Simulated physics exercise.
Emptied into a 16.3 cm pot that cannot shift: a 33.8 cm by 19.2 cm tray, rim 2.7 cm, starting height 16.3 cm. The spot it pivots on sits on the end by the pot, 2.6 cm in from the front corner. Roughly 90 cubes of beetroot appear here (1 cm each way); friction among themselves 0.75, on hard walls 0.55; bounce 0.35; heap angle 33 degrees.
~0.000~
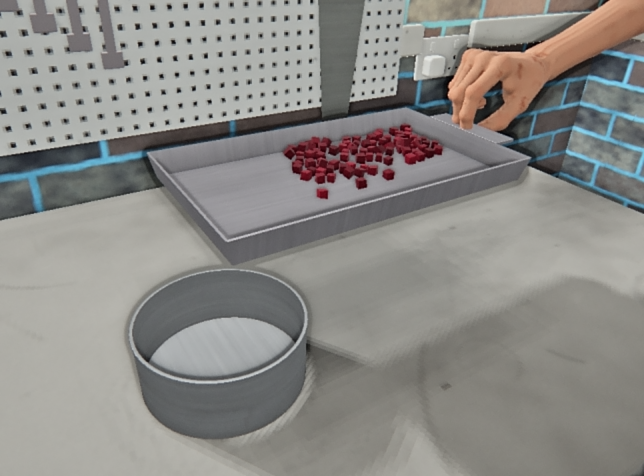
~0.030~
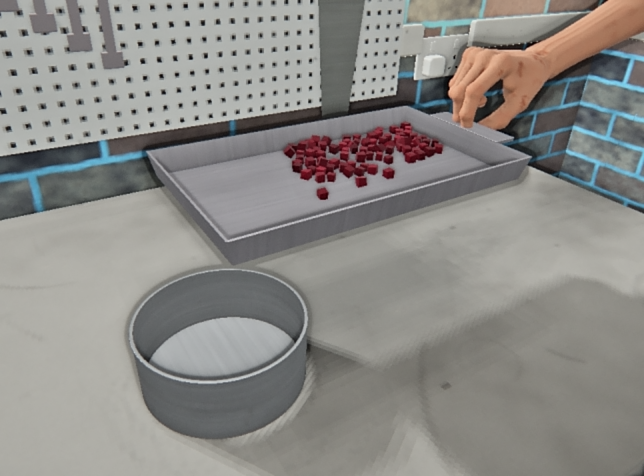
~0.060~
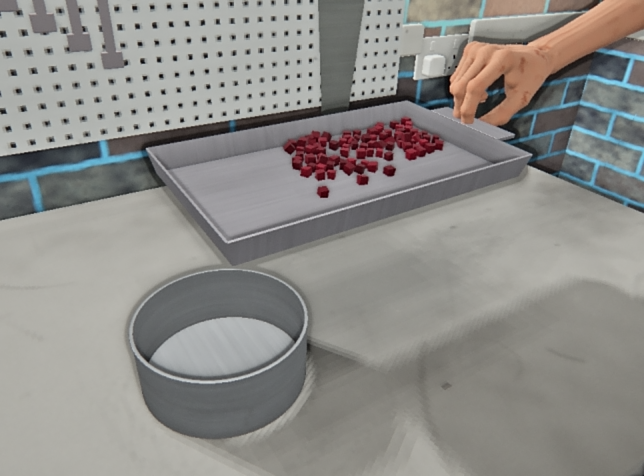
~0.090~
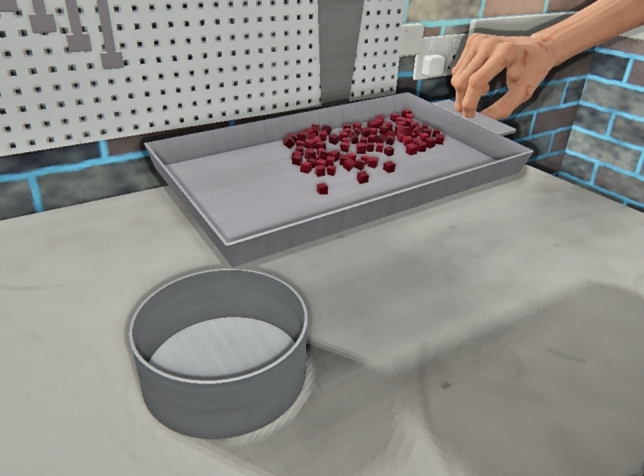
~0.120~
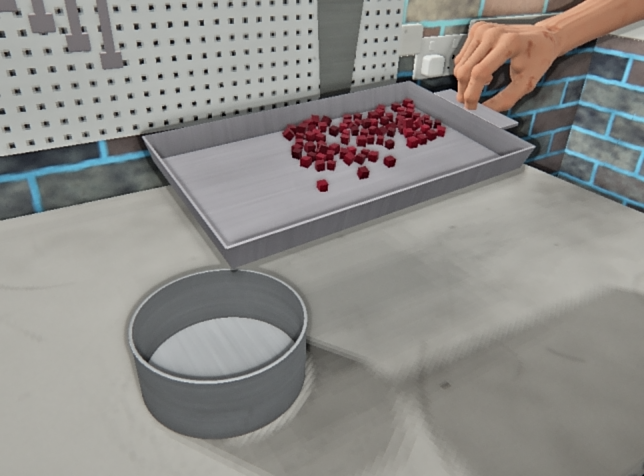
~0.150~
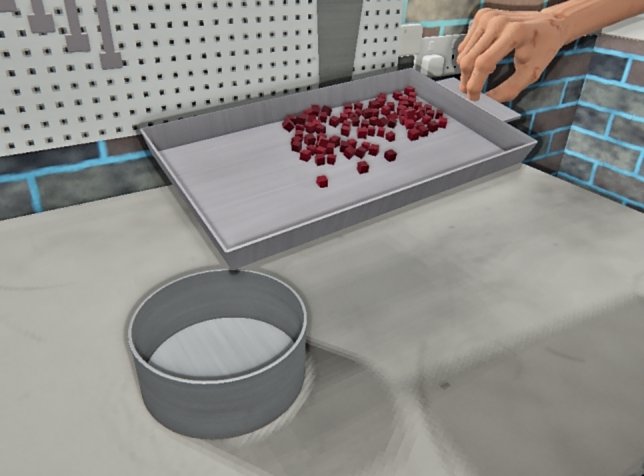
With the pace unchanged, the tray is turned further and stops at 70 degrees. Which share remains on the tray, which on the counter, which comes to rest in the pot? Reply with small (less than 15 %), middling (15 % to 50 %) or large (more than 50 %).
Tray - middling, counter - large, pot - small.
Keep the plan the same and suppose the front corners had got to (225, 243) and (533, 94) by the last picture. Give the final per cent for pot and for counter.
Pot 5 % / counter 90 %.
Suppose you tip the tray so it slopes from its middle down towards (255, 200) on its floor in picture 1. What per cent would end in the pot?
Roughly 0 % of the pieces.
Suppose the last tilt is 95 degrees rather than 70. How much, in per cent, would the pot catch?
Near 10 %, then.
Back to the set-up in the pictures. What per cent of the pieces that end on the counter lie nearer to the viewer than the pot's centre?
About 100 per cent.
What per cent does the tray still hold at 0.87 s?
Roughly 40 per cent.
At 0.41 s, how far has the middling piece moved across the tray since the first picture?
By then it sits near 0 cm from where it began.
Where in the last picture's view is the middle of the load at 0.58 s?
Expected load position: Near (401, 111).
Then, at 0.41 s, tilt 41 degrees; the tray holds 100 %, the pot 0 %.
After 0.58 s, tilt 61 degrees; the tray holds 100 %, the pot 0 %.
Then, at 0.87 s, tilt 70 degrees; the tray holds 40 %, the pot 0 %.
By 2.6 s all is still; tray 25 %, counter 70 %, pot 5 %.
